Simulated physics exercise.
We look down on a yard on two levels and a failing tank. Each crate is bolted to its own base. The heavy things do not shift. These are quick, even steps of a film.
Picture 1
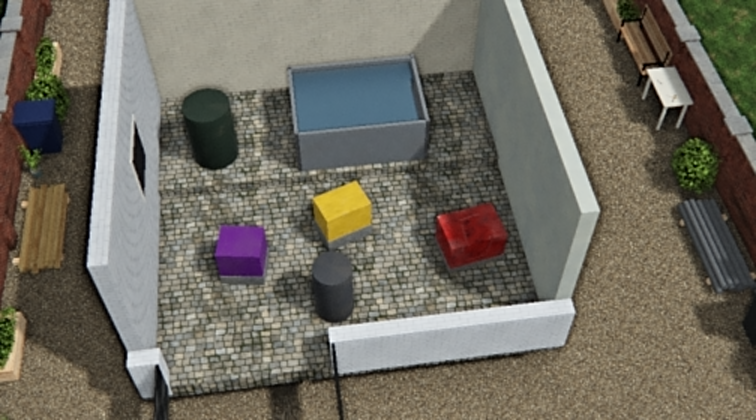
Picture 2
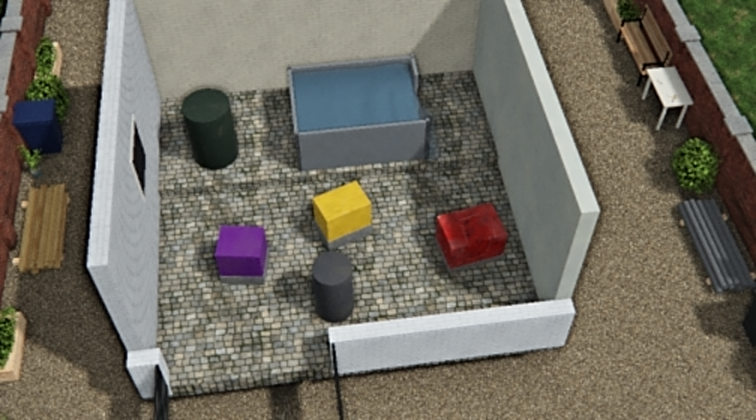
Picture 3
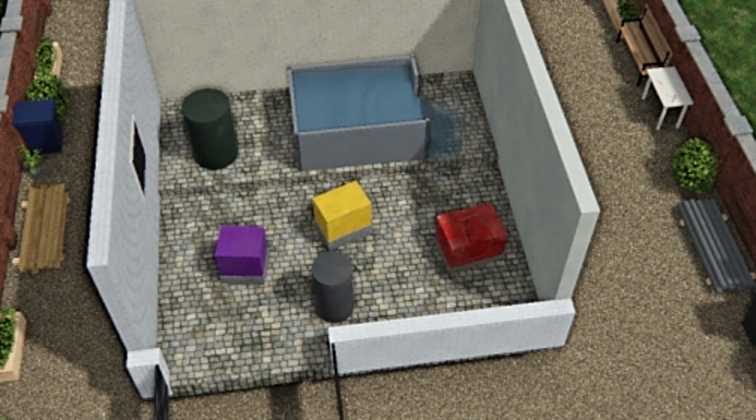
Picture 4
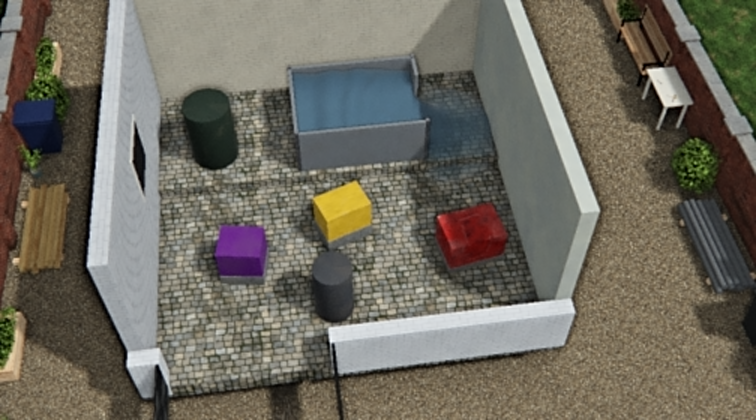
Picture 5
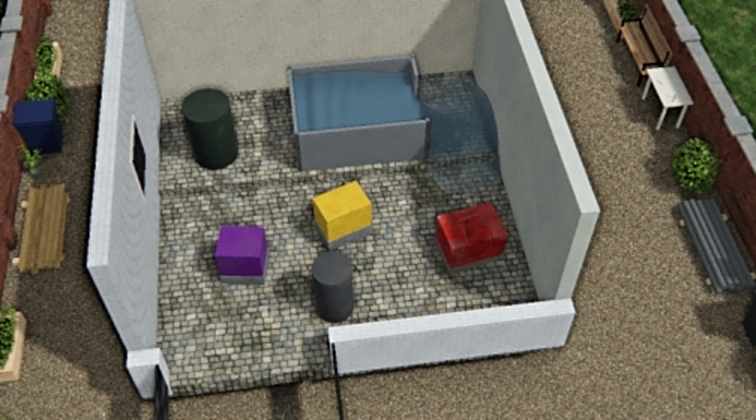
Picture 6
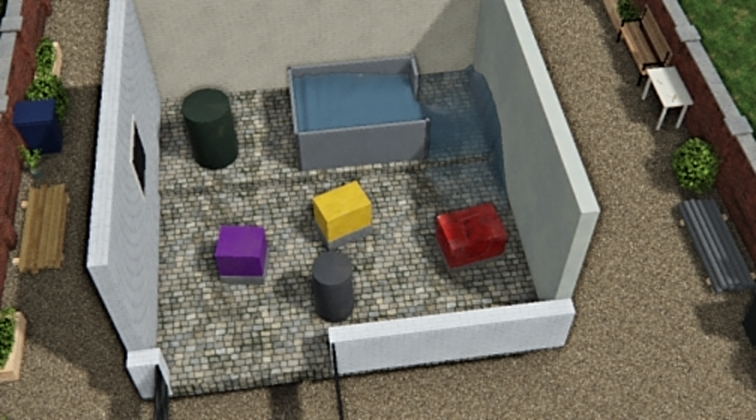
In a walled, cobbled yard seen from above, a grey tank of still water stands near the back wall, with coloured blocks and dark cylinders around it. A gap opens in its right side and water pours out, spreading across the cobbles to the right-hand wall, then washing up against it.
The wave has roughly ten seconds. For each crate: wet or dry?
One by one: The yellow crate keeps dry; the red crate is soaked; the purple crate keeps dry.
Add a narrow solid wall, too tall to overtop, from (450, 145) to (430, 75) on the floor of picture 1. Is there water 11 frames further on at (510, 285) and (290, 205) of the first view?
As listed: Covered, no water.
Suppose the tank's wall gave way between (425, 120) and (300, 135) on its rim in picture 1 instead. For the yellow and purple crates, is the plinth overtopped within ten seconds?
Then: Yellow crate gets wet; purple crate takes water.
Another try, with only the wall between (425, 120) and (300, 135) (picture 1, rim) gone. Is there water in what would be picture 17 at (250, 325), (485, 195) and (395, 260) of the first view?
One after the other: Under water, awash, covered.
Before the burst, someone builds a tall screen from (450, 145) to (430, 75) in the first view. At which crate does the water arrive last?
Last comes the crate marked purple.
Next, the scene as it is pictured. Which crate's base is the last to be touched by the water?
It is the purple one.
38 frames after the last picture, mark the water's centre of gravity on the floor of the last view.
Around (345, 193).
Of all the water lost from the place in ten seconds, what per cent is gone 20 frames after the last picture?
Some 0 per cent.
A moment on, water covers 15 % of the floor; the yellow crate not reached, the red crate water round its plinth, the purple crate not reached.
Next, water covers 30 % of the floor; the yellow crate water round its plinth, the red crate water round its plinth, the purple crate not reached.
Then, water covers 65 % of the floor; the yellow crate water round its plinth, the red crate water round its plinth, the purple crate water round its plinth.
Later, water covers 90 % of the floor; the yellow crate water round its plinth, the red crate water round its plinth, the purple crate water round its plinth.
In the end, water covers 95 % of the floor; the yellow crate stayed above the water, the red crate was topped, the purple crate stayed above the water.
